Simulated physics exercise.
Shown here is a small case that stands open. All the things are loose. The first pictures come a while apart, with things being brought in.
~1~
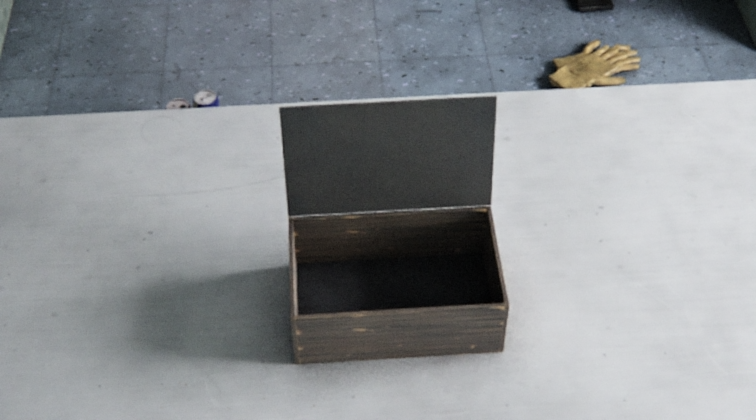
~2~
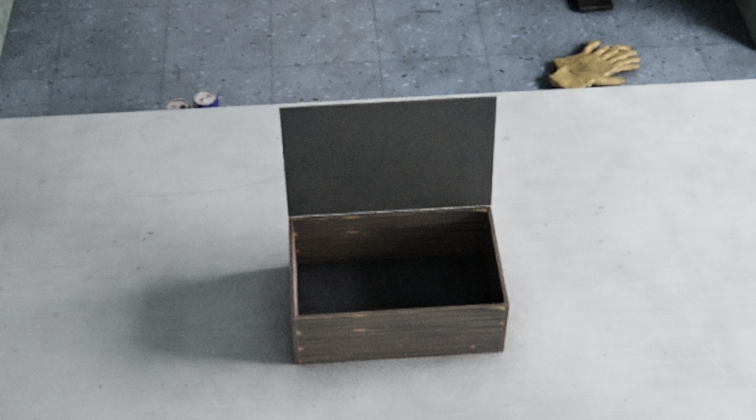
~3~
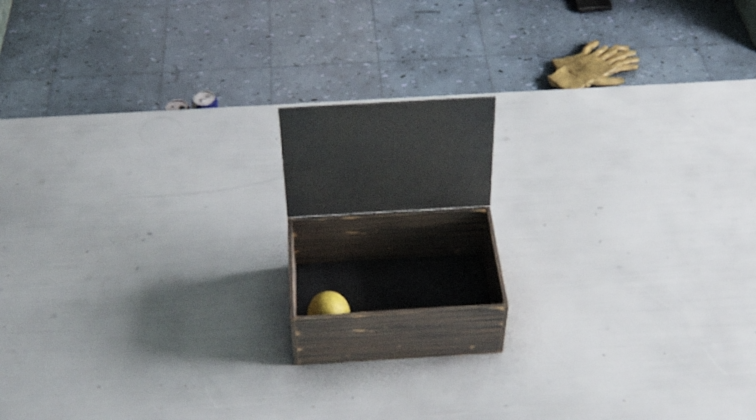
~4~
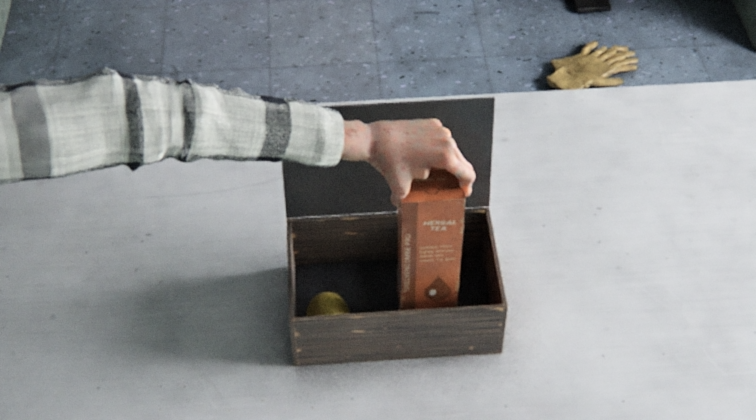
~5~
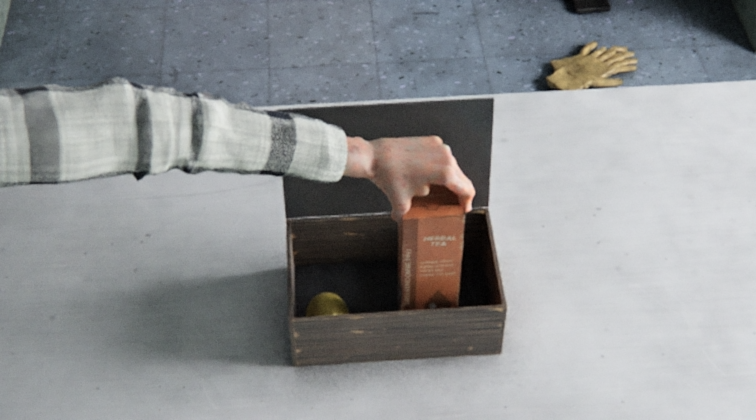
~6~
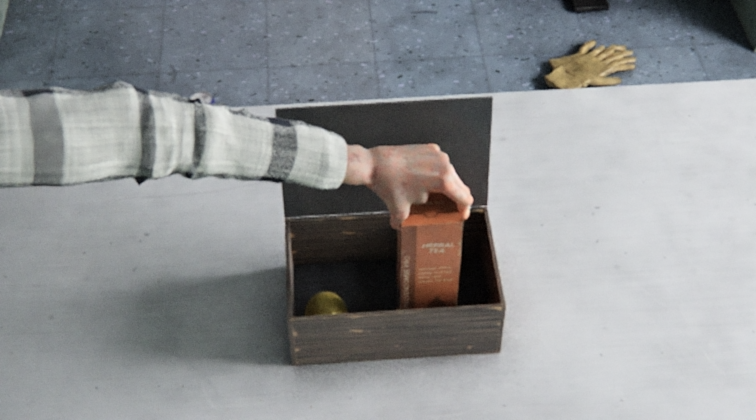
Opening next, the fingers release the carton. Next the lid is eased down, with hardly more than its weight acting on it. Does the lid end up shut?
No.
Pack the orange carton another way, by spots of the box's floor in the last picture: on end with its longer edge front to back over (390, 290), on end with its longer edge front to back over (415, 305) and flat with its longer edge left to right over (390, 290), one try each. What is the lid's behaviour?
Case one, the lid is kept from closing; case two, it is kept from closing; case three, it lies closed.
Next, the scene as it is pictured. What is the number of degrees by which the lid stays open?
Around 20 degrees.
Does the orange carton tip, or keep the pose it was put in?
Well, it ends up skewed.
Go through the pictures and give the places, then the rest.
In the first frame, the last thing is not in view yet.
In the second frame, the last thing is not in view yet.
In the third frame, the last thing is not in view yet.
The fourth frame shows coming down; orange carton (429, 246).
The fifth frame shows coming down; orange carton (429, 261).
The sixth frame shows in place under the hand; orange carton (428, 267).
Then, 1.30 s after the last picture, lid 82° above the rim.
Then, 1.80 s after the last picture, lid 54° above the rim.
Then, 2.30 s after the last picture, lid 31° above the rim; orange carton tipped 25° from how it was near (430, 286).
Then, 3.50 s after the last picture, lid 21° above the rim; orange carton tipped 55° from how it was near (426, 278).
At rest, lid 21° above the rim; tipped over in the box, orange carton; yellow lemon in place. Seen from the same camera at the end, orange carton near (426, 278).
